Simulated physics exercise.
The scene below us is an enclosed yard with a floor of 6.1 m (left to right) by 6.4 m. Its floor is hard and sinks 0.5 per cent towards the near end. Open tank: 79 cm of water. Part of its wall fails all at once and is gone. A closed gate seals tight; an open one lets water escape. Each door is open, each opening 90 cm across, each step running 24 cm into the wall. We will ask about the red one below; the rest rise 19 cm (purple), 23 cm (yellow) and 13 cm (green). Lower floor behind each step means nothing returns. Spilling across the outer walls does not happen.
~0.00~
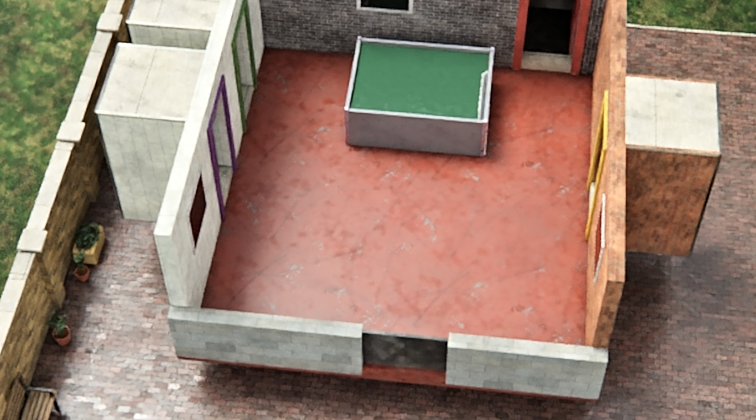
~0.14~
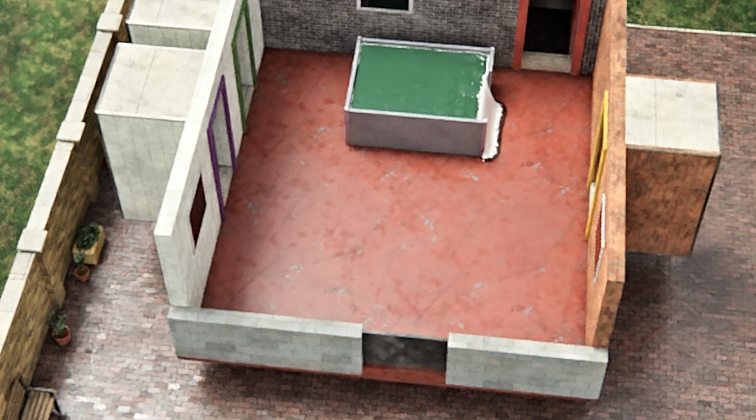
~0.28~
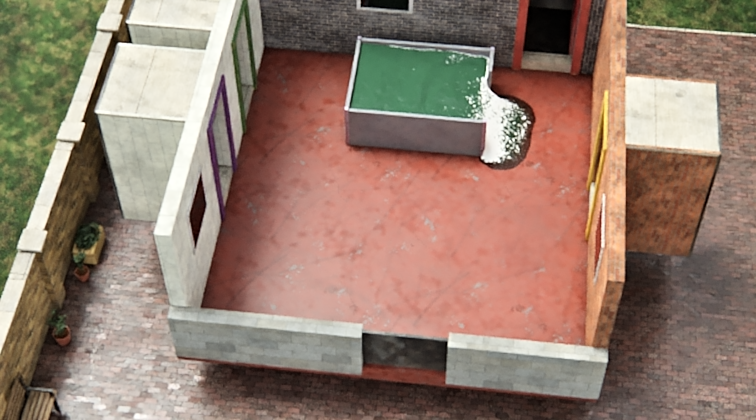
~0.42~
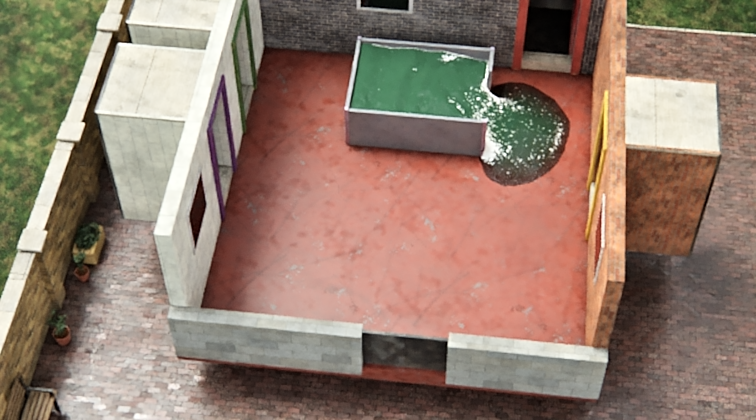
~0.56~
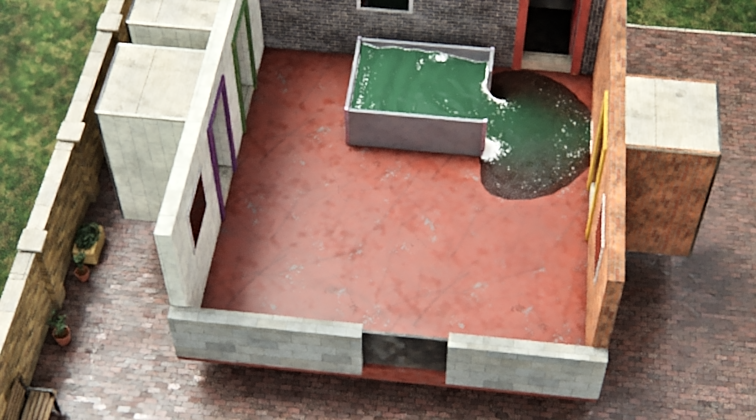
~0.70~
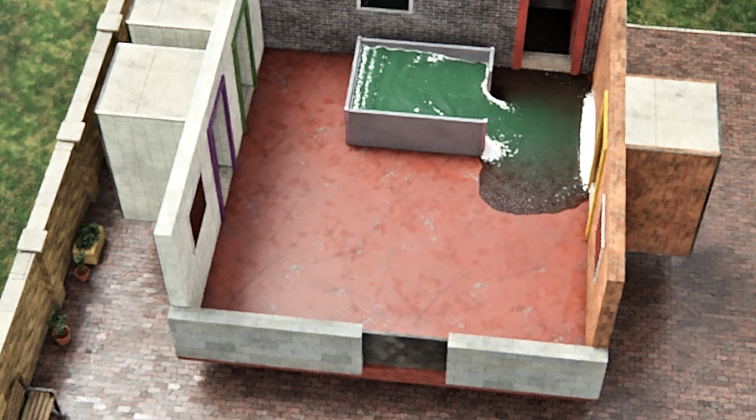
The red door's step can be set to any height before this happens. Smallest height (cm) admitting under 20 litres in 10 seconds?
Roughly 25 cm.
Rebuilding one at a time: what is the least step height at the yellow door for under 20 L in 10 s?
The yellow door needs around 21 cm.
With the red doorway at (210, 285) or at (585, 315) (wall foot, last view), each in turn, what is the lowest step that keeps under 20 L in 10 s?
About 13.0 cm for the first and 12.0 cm for the second.
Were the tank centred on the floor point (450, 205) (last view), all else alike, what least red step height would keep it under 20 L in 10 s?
A minimum of about 16 cm.
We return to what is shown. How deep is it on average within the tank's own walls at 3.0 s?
Around 29 cm on average.
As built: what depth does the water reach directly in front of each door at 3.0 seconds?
Door by door, in centimetres - purple 0, red 26, yellow 20, green 0.
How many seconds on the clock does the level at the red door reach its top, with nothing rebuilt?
Crest at t of about 2.6 s.
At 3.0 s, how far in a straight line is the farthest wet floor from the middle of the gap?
Distance from gap: Approx. 5.2 m.
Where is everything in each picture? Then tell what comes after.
In the first frame, the open tank at (421, 82) is whole and still, 79 cm deep; the red door at (551, 31) is dry.
In the second frame, the gap is at (484, 119), the front 0.3 m out at (502, 114); the back of the open tank holds 79 cm.
In the third frame, water pours out at (484, 119) and has run 0.8 m, to (529, 127); about 12 cm deep outside, 79 cm at the back.
In the fourth frame, water pours out at (484, 121) and has run 1.4 m, to (562, 140); about 9 cm deep outside, 79 cm at the back.
In the fifth frame, the gap is at (484, 121), the front 1.9 m out at (589, 158); the back of the open tank holds 74 cm.
In the sixth frame, the gap is at (484, 121), the front 2.0 m out at (588, 196); the back of the open tank holds 66 cm; water is at the red door at (551, 31).
After 1.4 s water covers 20 % of the floor, deepest (48 cm) near (583, 152); 15 cm at the red door, 0 litres in over its 21 cm step.
After 3.0 s water covers 40 % of the floor, deepest (33 cm) near (575, 375); 26 cm at the red door, 27 litres in over its 21 cm step.
After 10.0 s water covers 100 % of the floor, deepest (14 cm) near (285, 346); 8 cm at the red door, 36 litres in over its 21 cm step.
At the red door as built, the water arrived by 0.7 s and peaked near 28 cm at 2.6 s.
Run again over the same 10 s with other heights there, 28 litres in over 23 cm, 14 litres over 27 cm. The limit of 20 litres is kept from about 25 cm up.
